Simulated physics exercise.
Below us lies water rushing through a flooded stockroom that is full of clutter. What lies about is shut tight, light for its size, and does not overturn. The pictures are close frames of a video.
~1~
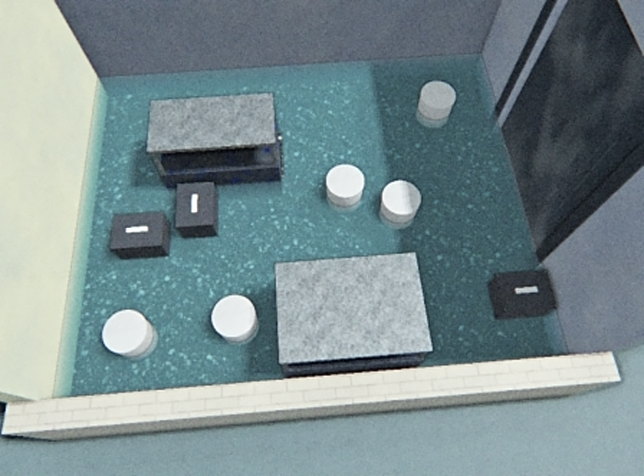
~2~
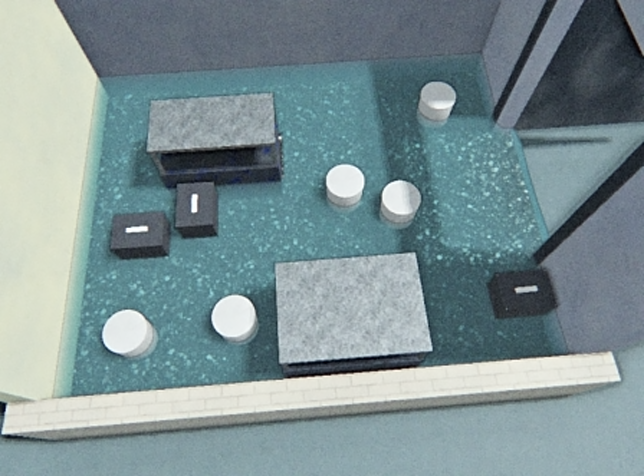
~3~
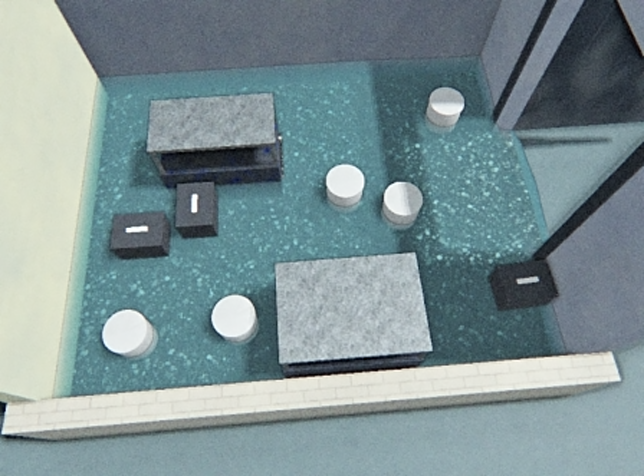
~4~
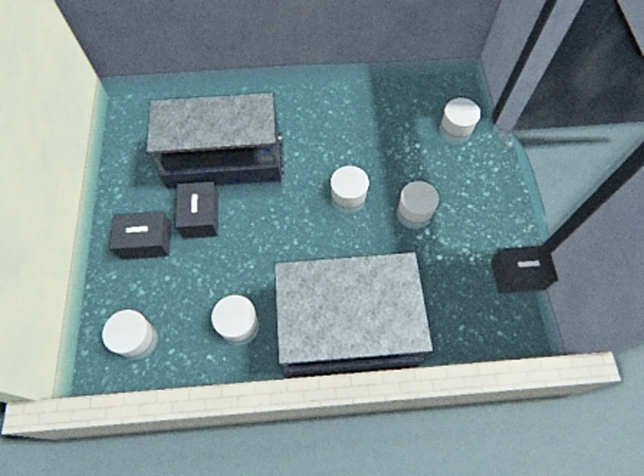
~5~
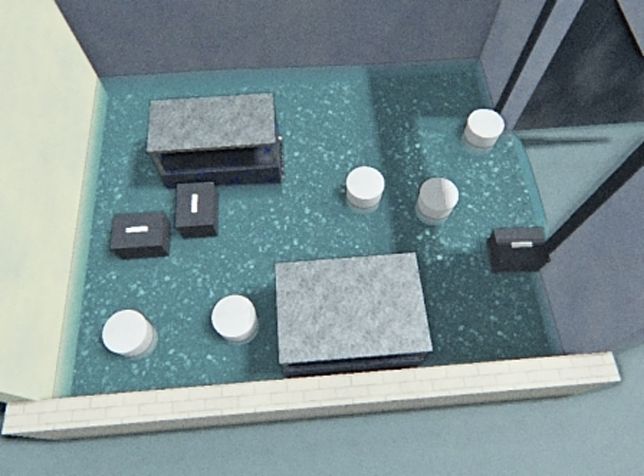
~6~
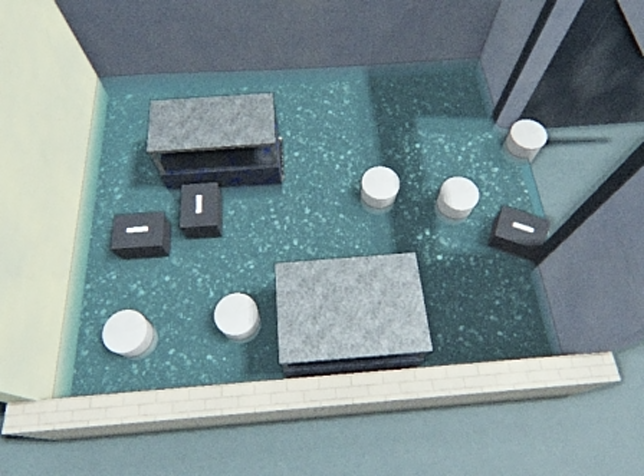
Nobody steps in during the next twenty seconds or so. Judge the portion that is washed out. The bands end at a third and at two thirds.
That comes to two thirds or more.
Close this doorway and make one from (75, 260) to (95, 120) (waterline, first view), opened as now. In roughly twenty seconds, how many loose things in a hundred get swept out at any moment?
Near 50 in a hundred.
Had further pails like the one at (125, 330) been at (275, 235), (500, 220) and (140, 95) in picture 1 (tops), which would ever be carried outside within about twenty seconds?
One after the other: Washed out, out, left behind.
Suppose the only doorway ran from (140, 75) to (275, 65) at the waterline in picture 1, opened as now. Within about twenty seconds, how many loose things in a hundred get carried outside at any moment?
Near 60 in a hundred.
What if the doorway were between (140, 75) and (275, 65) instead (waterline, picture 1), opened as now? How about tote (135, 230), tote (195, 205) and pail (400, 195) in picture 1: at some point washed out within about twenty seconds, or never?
As listed: Gone, through, gone.
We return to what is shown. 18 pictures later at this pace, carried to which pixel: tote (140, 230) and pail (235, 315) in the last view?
Near (271, 201) and (483, 223).
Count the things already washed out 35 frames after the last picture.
6 of them.
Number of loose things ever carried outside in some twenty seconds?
That makes 6.
A moment on, 3 of 8 are out; 5 afloat.
Next, 5 of 8 are out; 2 afloat.
Later, 6 of 8 are out; 0 afloat.
In the end, 6 of 8 are out; 0 afloat.
